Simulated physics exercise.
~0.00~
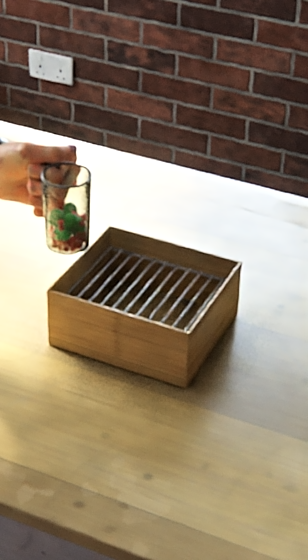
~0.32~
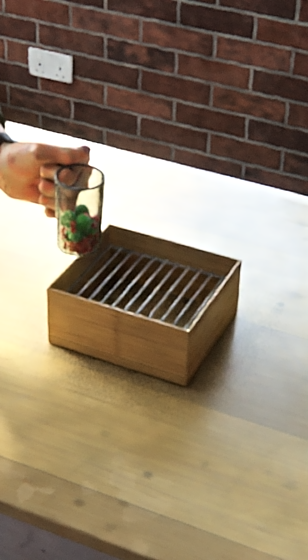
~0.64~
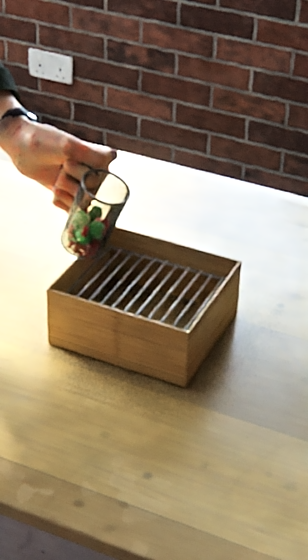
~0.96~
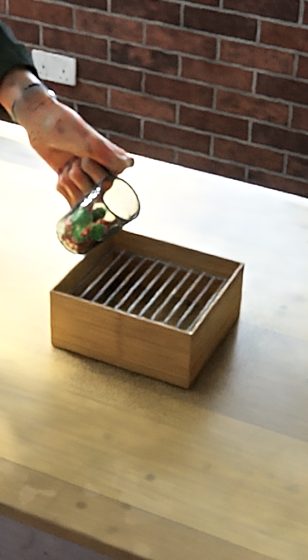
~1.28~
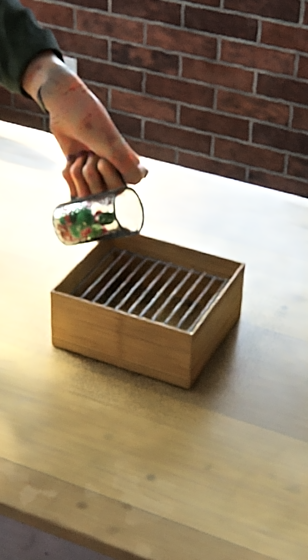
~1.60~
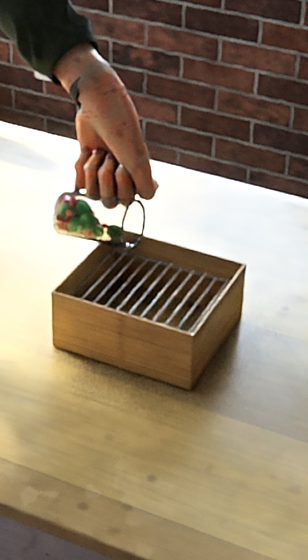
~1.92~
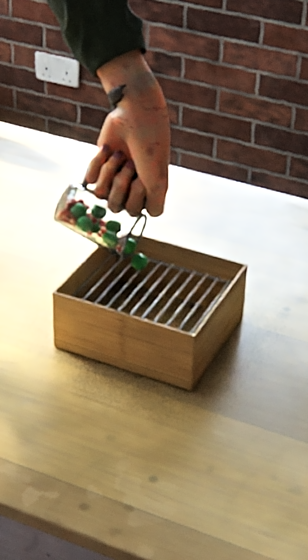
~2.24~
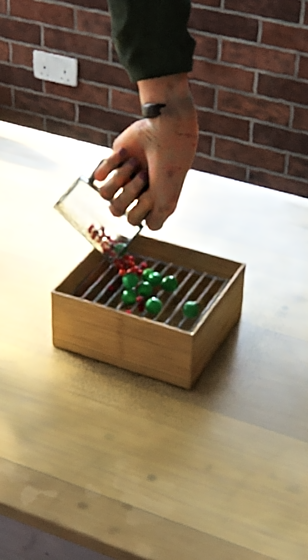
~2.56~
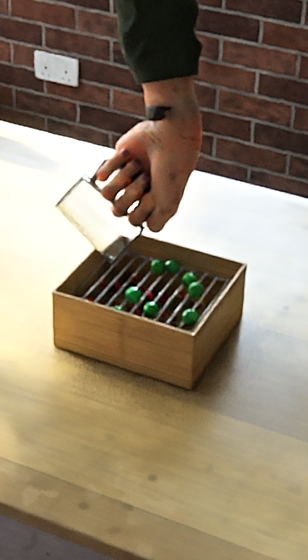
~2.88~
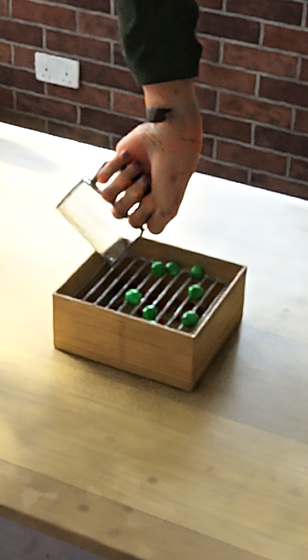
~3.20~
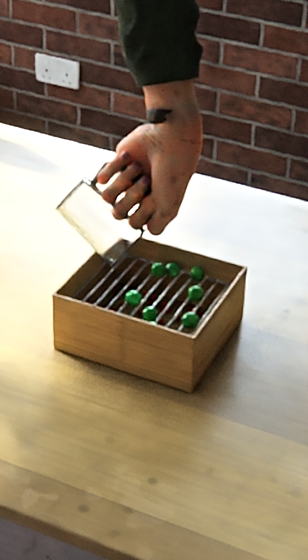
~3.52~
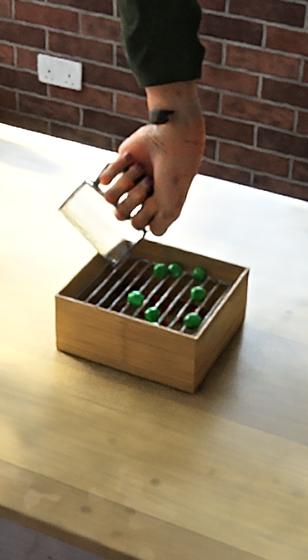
A hand holds a clear glass cup of red and green bits at the left, above a pale wooden table seen from a raised angle, with a brick wall and white socket behind. Near the middle sits an open square wooden box spanned by a grille of thin bars. The hand moves right and tips the cup over the box's back edge. Green balls and smaller red bits tumble out on to the bars. The red ones drop between them and vanish from view, while the green balls stay scattered on top. The hand ends holding the emptied cup tilted mouth down.
